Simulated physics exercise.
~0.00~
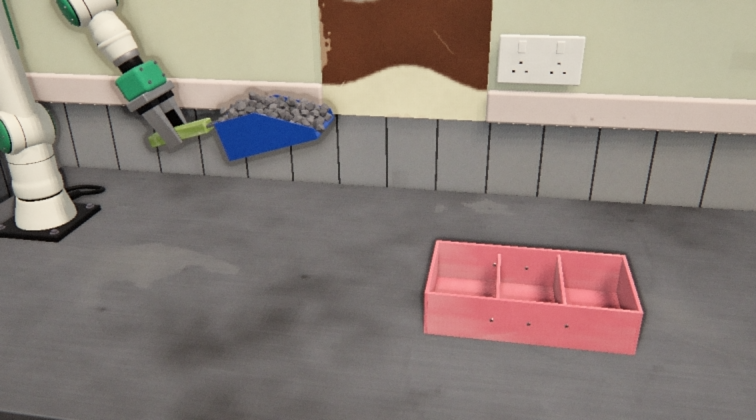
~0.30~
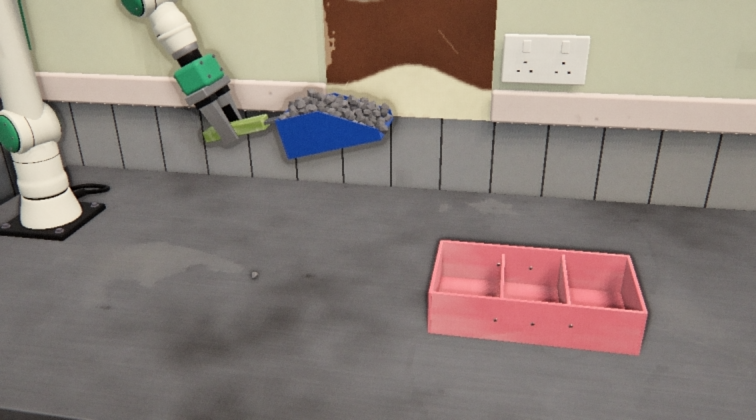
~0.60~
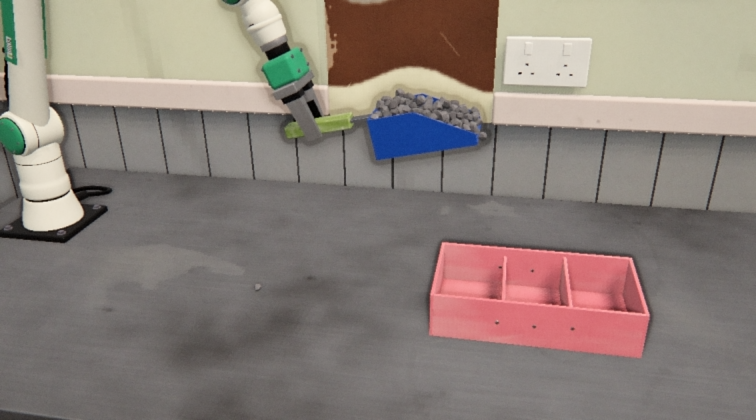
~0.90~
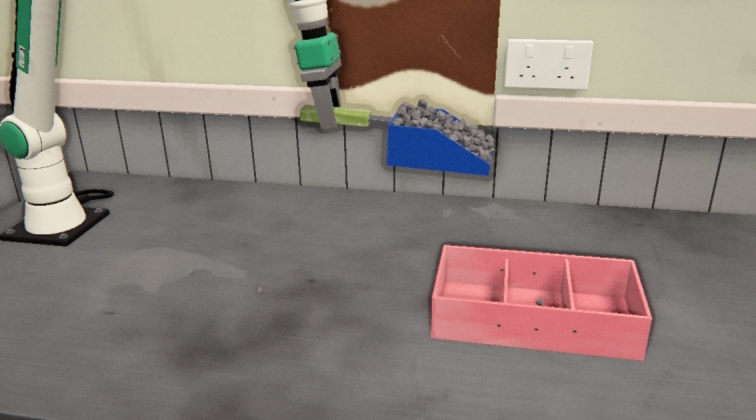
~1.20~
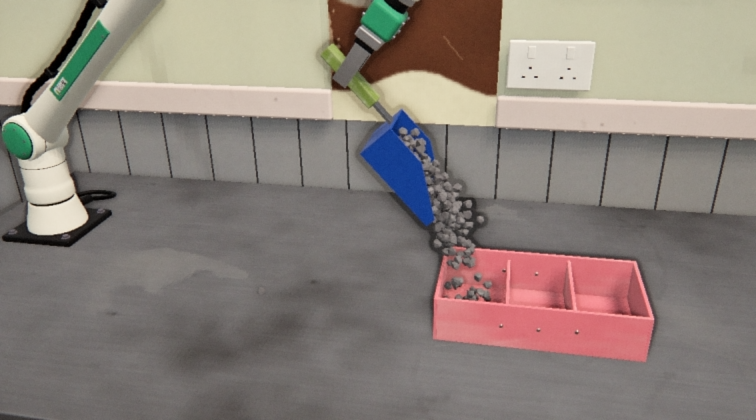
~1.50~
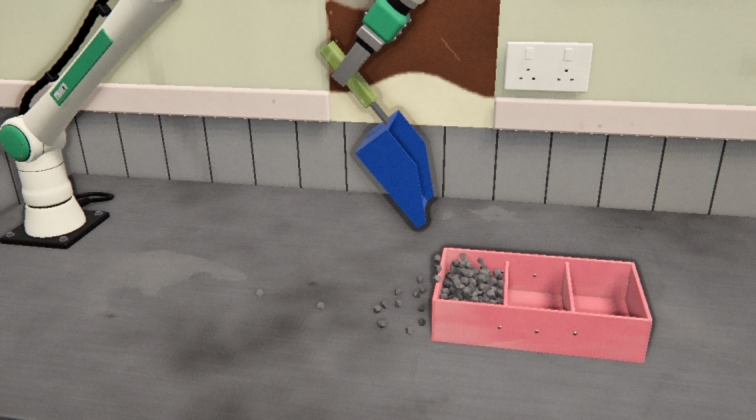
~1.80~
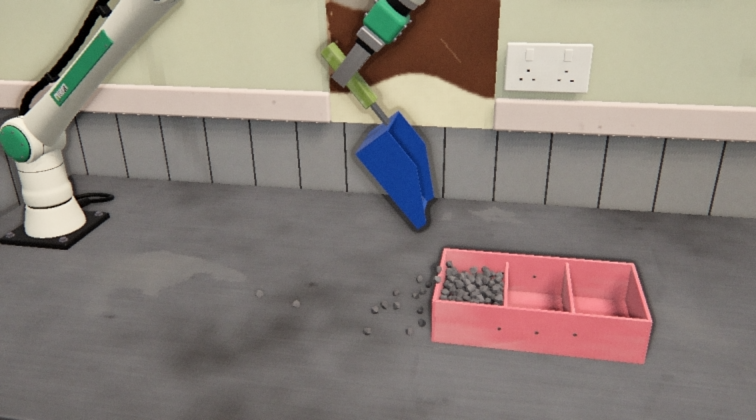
At first, a robot arm holds a blue scoop heaped with small grey pebbles above a dark table, with a pink box divided into three compartments standing to the right. The arm carries the level scoop rightward, and a stray pebble lies on the table. Near the box, the scoop begins to tip forward. It then tilts steeply, and the pebbles pour in a stream toward the left compartment. Most settle in a pile there, while a few scatter on the table beside the box. Finally, the emptied scoop hangs still, pointing downward.
